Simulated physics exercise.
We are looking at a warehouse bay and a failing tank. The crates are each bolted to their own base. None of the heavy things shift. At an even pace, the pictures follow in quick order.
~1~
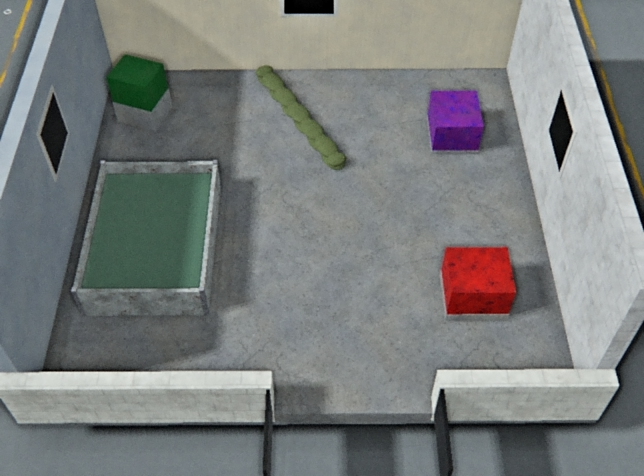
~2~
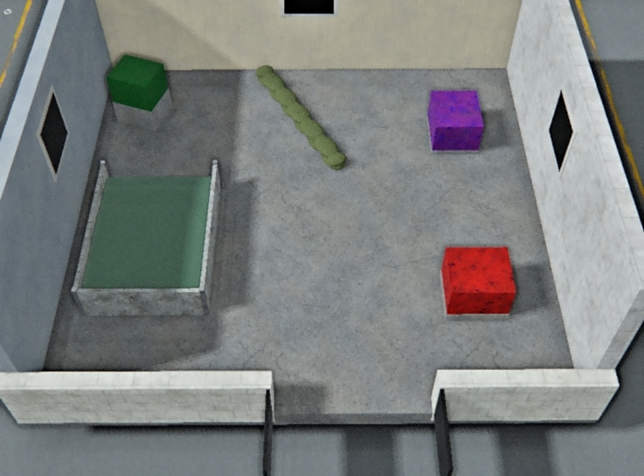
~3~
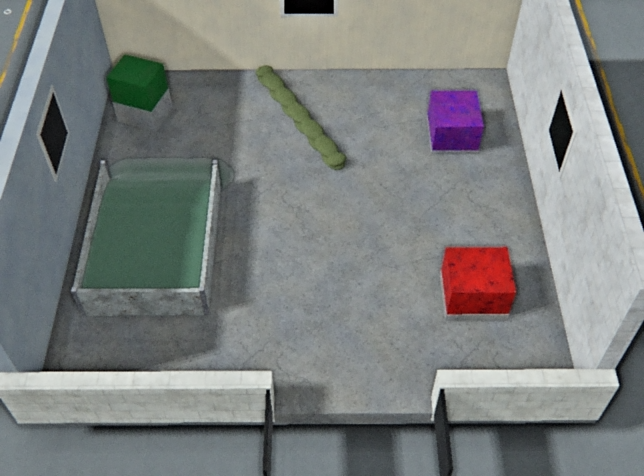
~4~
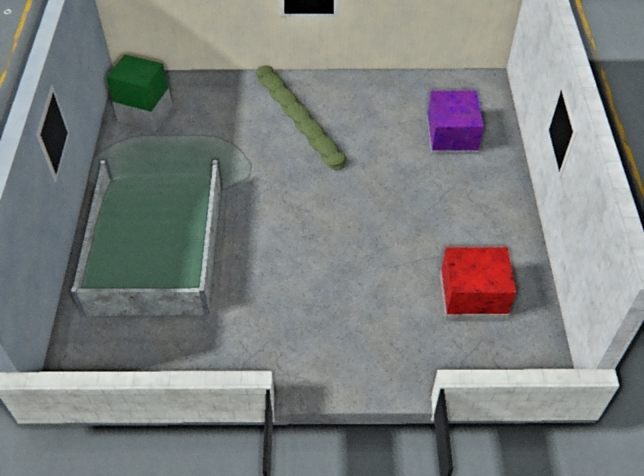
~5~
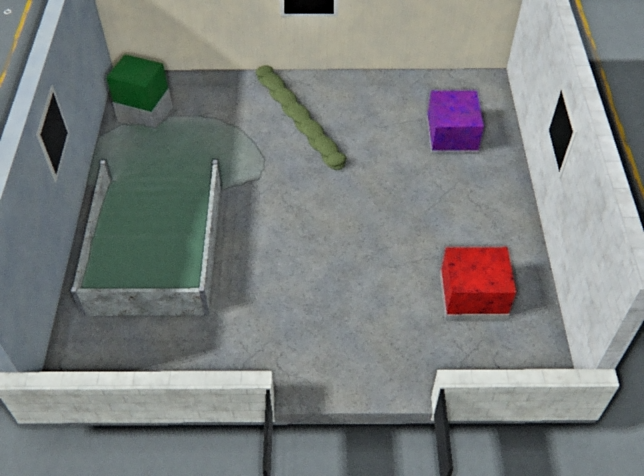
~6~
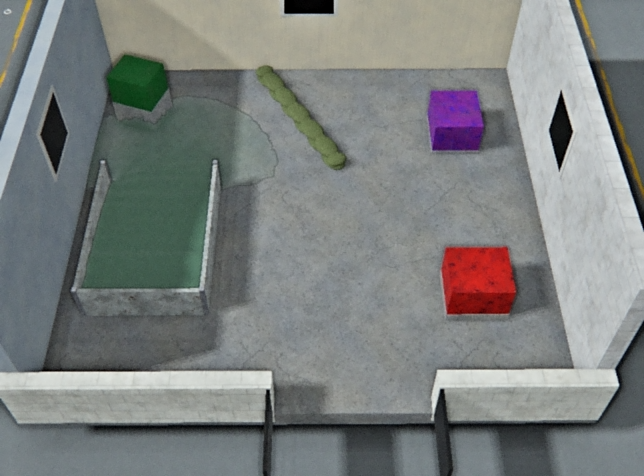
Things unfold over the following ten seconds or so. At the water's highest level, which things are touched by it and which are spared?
Going through them: The green crate is spared; the red crate is spared; the purple crate is spared.
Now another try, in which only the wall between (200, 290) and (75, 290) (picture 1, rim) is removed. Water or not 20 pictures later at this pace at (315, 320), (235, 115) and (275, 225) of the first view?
Taking them in turn, I get sodden, then left untouched, then left untouched.
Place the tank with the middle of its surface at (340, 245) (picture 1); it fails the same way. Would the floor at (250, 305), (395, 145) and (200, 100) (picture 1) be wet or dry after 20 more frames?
As listed: Free of water, under water, covered.
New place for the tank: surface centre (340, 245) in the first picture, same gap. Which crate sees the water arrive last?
My pick is the one in red.
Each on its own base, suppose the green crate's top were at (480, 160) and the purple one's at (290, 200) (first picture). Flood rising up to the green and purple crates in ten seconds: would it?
The green one is not reached, the purple one is reached.
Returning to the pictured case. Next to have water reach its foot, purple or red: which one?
I'd go with the one in purple.
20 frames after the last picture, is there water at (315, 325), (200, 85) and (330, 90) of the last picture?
Going through them one by one, the first is spared, the second waterlogged and the third waterlogged.
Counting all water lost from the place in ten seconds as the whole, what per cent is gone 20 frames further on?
Roughly 0 %.
A moment on, water covers 20 % of the floor; the green crate water round its plinth, the red crate not reached, the purple crate not reached.
Next, water covers 20 % of the floor; the green crate water round its plinth, the red crate not reached, the purple crate not reached.
Then, water covers 35 % of the floor; the green crate water round its plinth, the red crate not reached, the purple crate not reached.
Later, water covers 60 % of the floor; the green crate water round its plinth, the red crate water round its plinth, the purple crate water round its plinth.
In the end, water covers 85 % of the floor; the green crate stayed above the water, the red crate stayed above the water, the purple crate stayed above the water.
